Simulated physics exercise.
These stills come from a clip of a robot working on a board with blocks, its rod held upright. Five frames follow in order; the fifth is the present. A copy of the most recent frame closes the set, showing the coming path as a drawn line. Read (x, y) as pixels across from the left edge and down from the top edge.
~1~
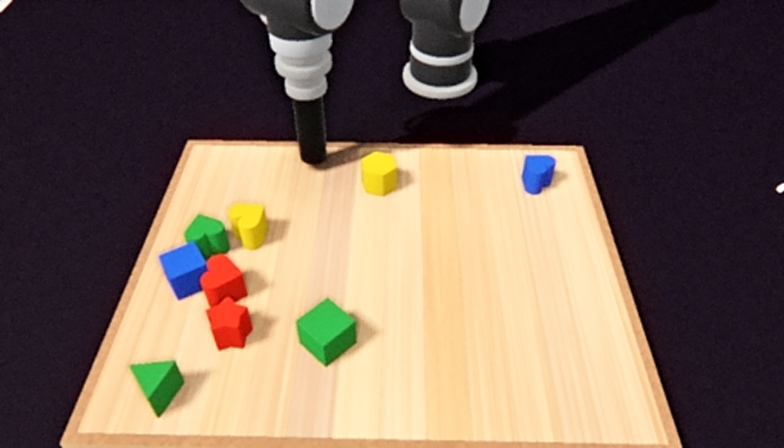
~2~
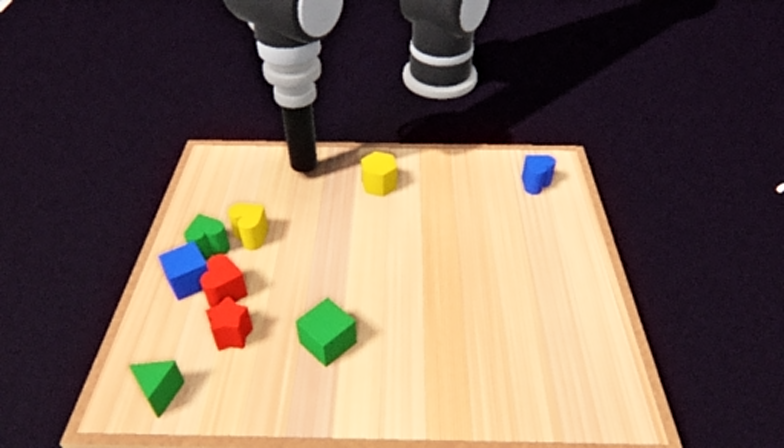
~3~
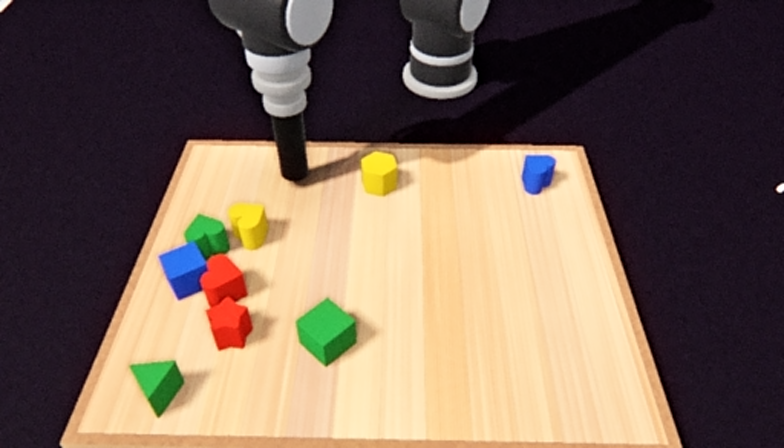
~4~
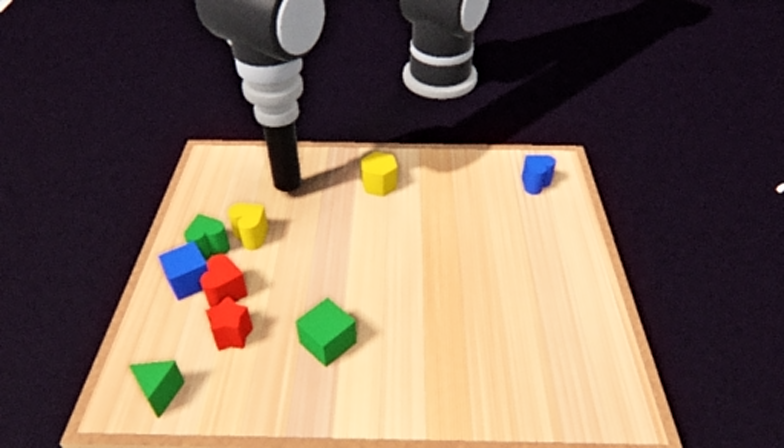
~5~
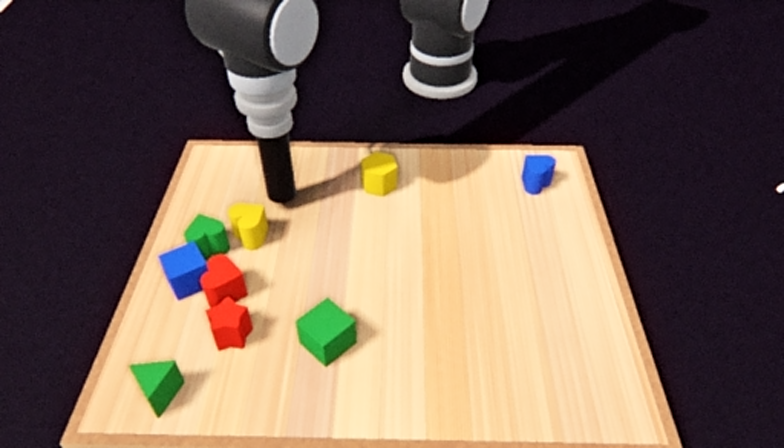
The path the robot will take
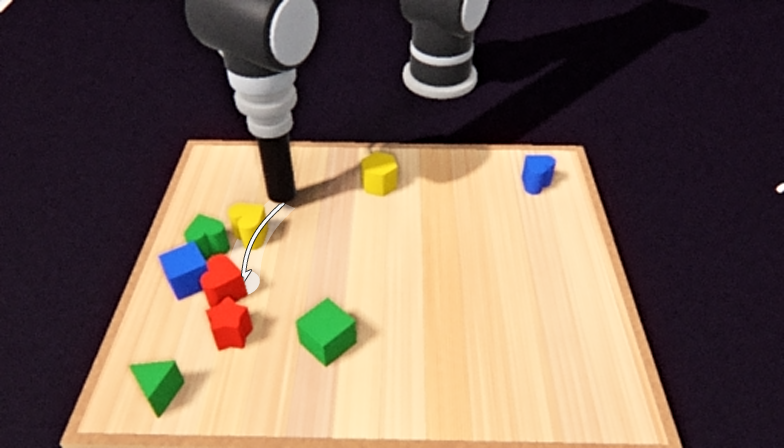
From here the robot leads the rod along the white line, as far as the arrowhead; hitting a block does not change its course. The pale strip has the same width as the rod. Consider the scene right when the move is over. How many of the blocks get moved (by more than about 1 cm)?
The count will be 3 or more.
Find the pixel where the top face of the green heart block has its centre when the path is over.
Top centre: (183, 233).
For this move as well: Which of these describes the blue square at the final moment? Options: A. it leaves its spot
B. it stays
A: It leaves its spot.
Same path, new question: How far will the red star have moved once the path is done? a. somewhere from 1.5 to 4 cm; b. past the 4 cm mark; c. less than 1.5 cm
That would be c.
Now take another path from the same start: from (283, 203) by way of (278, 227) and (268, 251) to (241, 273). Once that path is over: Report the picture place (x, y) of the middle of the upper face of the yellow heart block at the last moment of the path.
When the path ends, it will be at (207, 242).
The drawn path runs from (283, 203) by way of (262, 226) and (248, 253) to (243, 283).
What follows on the original path. One third of the way, rod (260, 217); yellow heart block (236, 222), turned 15° clockwise.
Two thirds of the way, rod (245, 244); blue square (174, 264); green heart block (184, 233), turned 30° clockwise; yellow heart block (211, 244), turned 65° clockwise.
At the end, rod (241, 274); blue square (166, 268), turned 15° anticlockwise; green heart block (183, 233), turned 35° clockwise; red heart block (215, 283); red star not moved; yellow heart block (205, 249), turned 75° clockwise.
